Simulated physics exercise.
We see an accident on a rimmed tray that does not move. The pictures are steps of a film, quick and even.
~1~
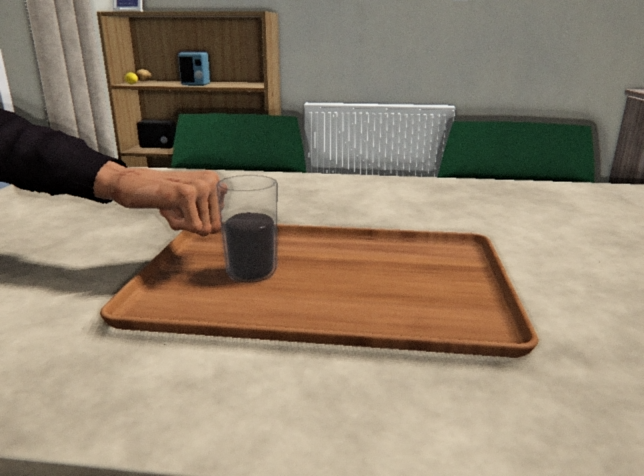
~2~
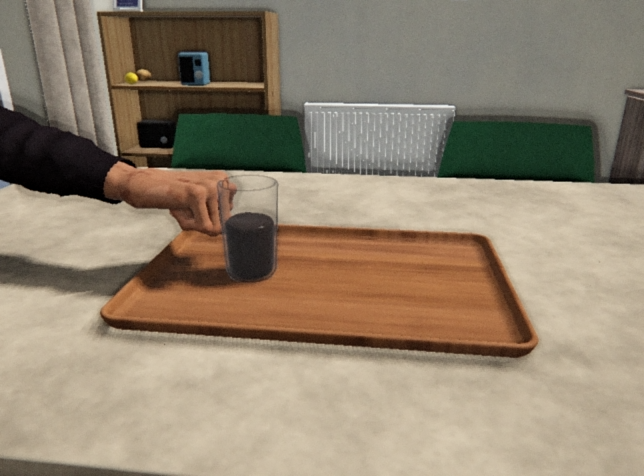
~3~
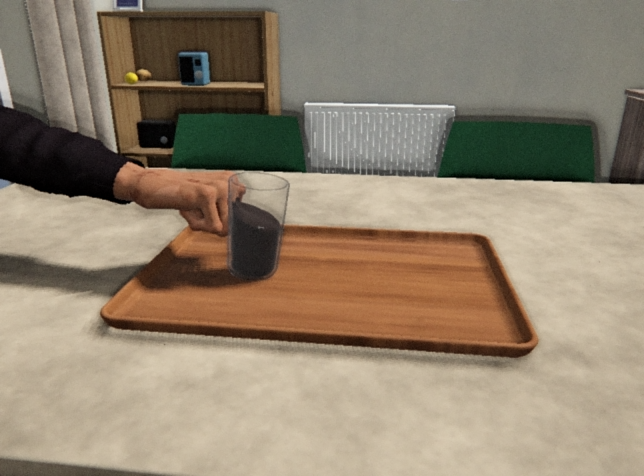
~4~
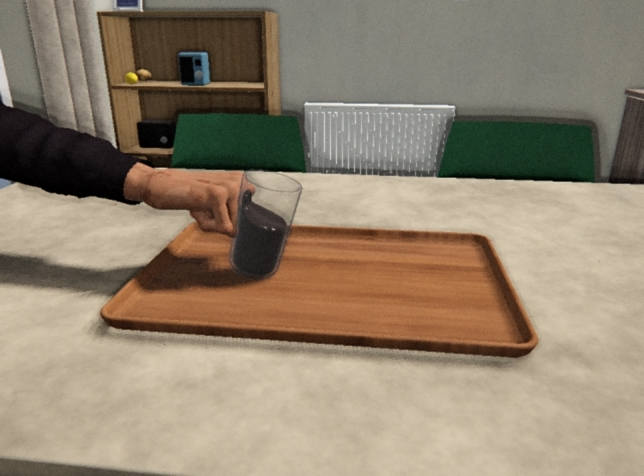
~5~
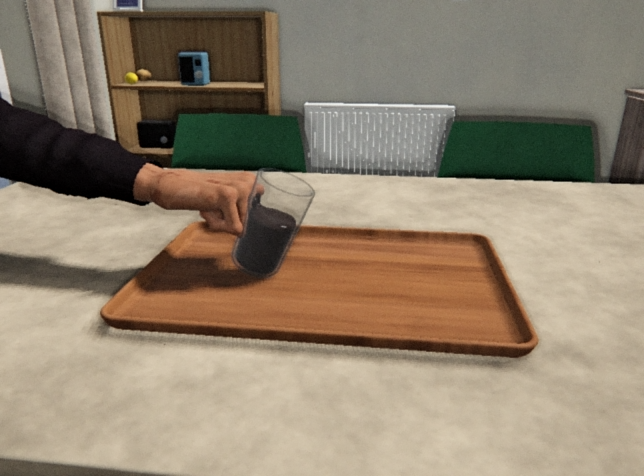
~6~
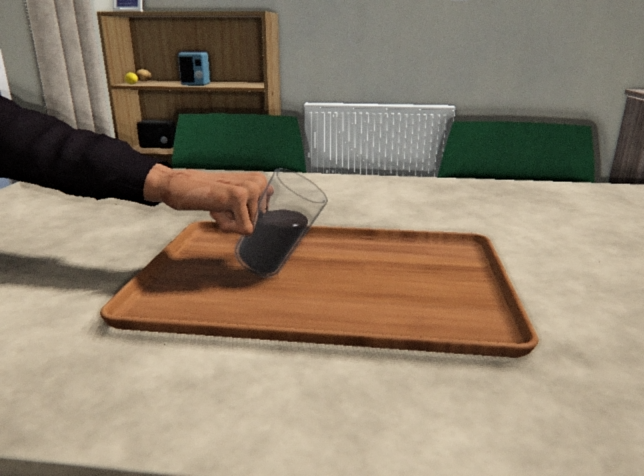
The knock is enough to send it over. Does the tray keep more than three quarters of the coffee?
Honestly, more than a quarter flows off the tray.
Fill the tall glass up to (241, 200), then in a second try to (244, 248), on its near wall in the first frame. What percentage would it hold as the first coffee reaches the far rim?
I'd say roughly 55 in a hundred, and then roughly 60 in a hundred.
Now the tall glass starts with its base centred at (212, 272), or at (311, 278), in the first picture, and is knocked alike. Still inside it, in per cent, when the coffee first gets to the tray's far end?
It would be around 50 per cent, and then around 85 per cent.
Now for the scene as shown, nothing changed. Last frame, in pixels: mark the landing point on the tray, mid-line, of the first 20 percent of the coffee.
Touchdown, mid-line: Approx. (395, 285).
A moment on, the tall glass lies on its side and 96 per cent is in the glass, 2 on the tray and 2 above or beyond its rim.
Next, the tall glass lies on its side and 55 per cent is in the glass, 41 on the tray and 4 above or beyond its rim.
Then the tall glass lies on its side and 32 per cent is in the glass, 48 on the tray and 20 above or beyond its rim.
Later the tall glass lies on its side and 18 per cent is in the glass, 50 on the tray and 32 above or beyond its rim.
In the end 67 per cent is held by tray and glass, 33 is off the tray.
